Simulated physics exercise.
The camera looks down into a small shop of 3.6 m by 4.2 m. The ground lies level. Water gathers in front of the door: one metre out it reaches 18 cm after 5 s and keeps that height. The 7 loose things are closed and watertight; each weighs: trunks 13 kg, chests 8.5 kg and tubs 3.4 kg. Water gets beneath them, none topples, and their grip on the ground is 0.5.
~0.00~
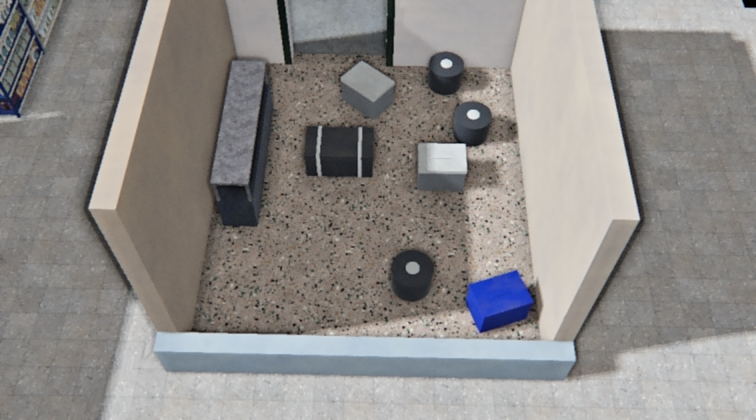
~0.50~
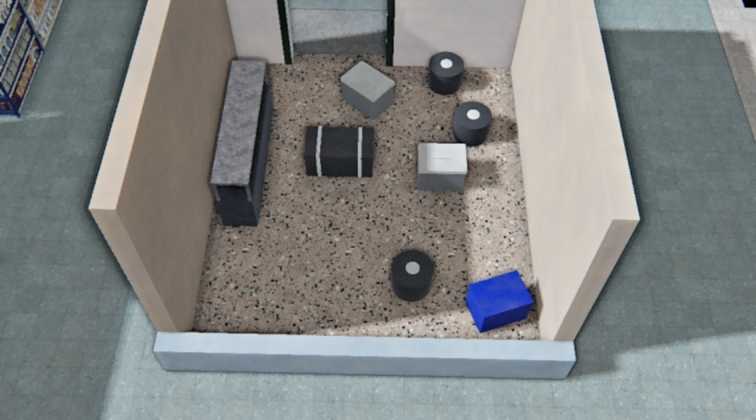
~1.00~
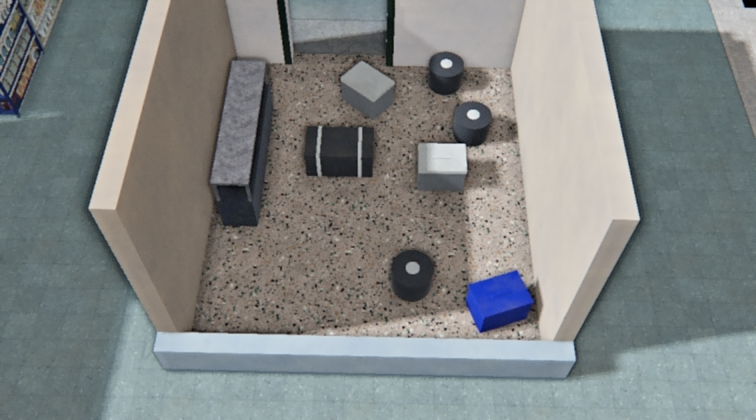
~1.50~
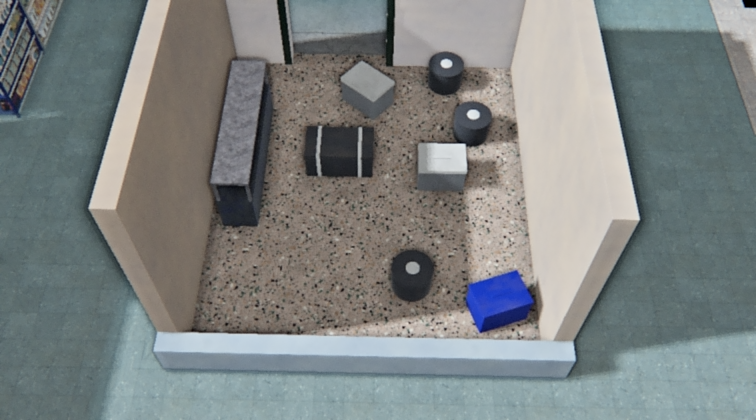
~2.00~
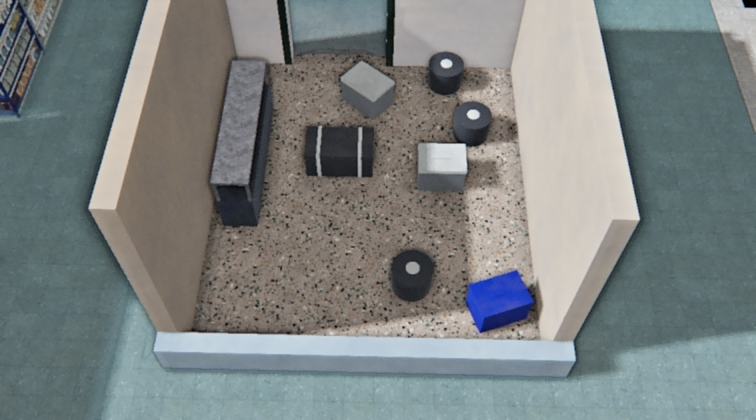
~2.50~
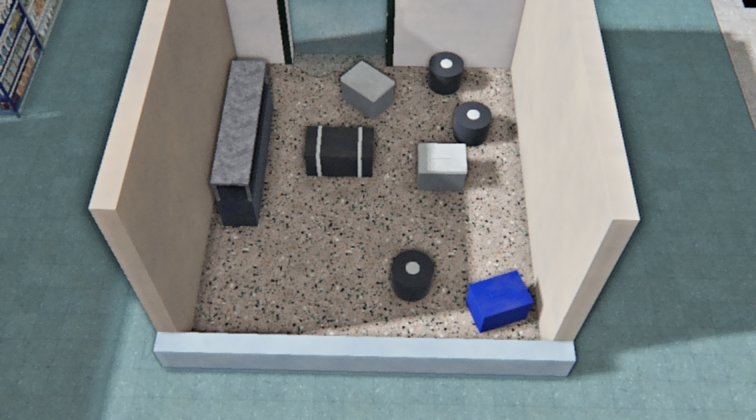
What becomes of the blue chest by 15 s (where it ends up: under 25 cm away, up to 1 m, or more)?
Blue chest gets carried off.
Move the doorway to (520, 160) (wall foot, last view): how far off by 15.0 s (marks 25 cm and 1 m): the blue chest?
Then the blue chest ends far away.
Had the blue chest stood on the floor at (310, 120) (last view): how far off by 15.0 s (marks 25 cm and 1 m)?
It travels far.
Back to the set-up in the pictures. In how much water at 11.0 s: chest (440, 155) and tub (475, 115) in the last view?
About 10 and 3 cm.
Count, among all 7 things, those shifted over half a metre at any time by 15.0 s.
7 of them.
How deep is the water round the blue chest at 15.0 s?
About 8 cm.
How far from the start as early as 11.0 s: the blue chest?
Roughly 20 cm by then.
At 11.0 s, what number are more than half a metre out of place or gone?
By then 5.
After 3.5 s the blue chest is near (501, 293), 0.0 m from its start, aground; 0 afloat.
After 6.8 s the blue chest is near (501, 293), 0.0 m from its start, aground; 2 afloat.
After 11.0 s the blue chest is near (508, 275), 0.2 m from its start, afloat; 7 afloat.
After 15.0 s the blue chest is near (505, 108), 2.5 m from its start, afloat; 7 afloat.
